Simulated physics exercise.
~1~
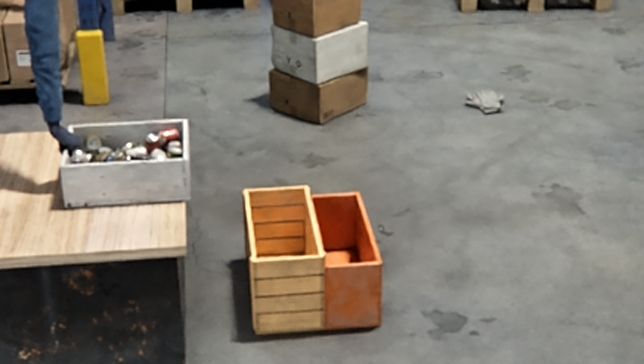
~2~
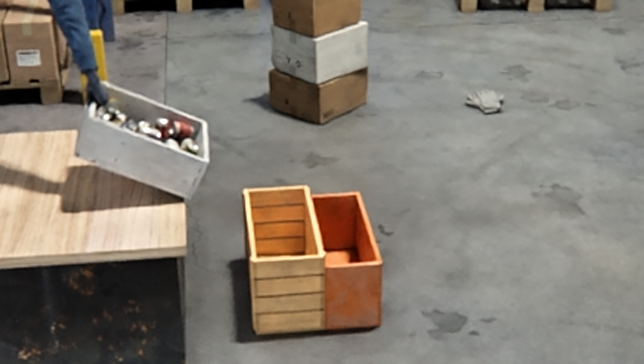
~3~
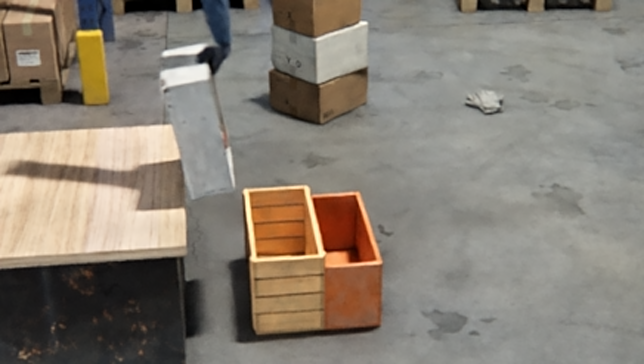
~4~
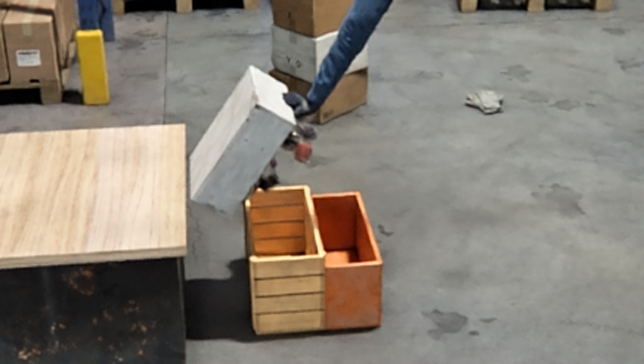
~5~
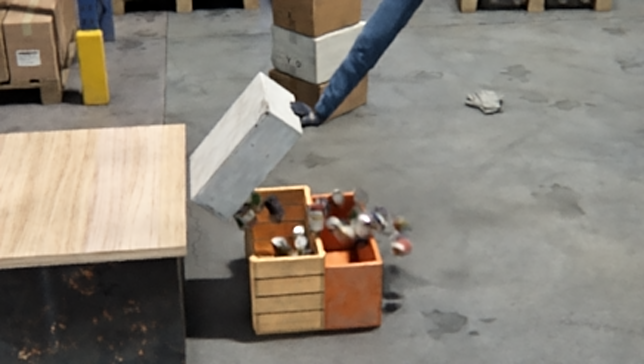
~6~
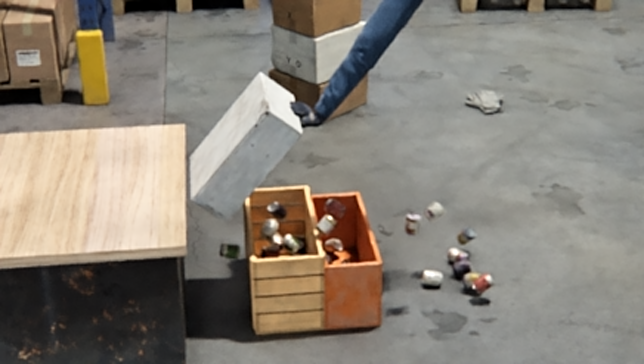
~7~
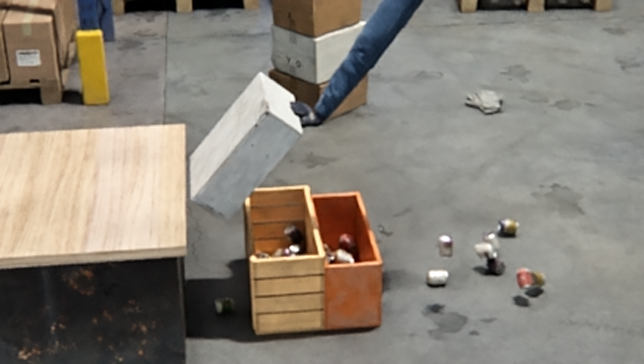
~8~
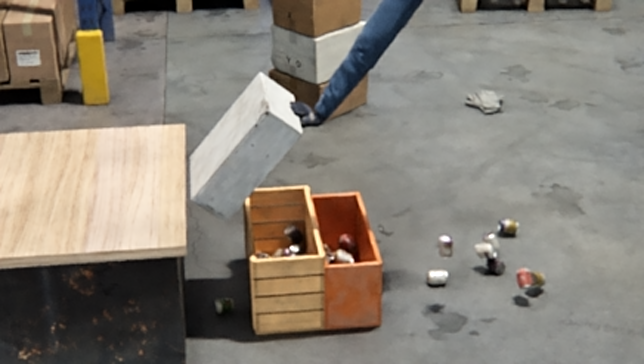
The clip opens on a white crate full of mini cans at the edge of a wooden-topped bench, with a gloved hand at its far side and two empty totes, one wooden and one orange, on the floor to the right. The arm tips the crate over the bench edge, slowly at first, until it hangs steeply upended. The cans tumble out in a cluster, dropping into both totes and flying past the orange one. Several scatter across the floor to the right, while one lands beside the wooden tote on the bench side. Finally, the arm holds the crate still, with cans lying in both totes.
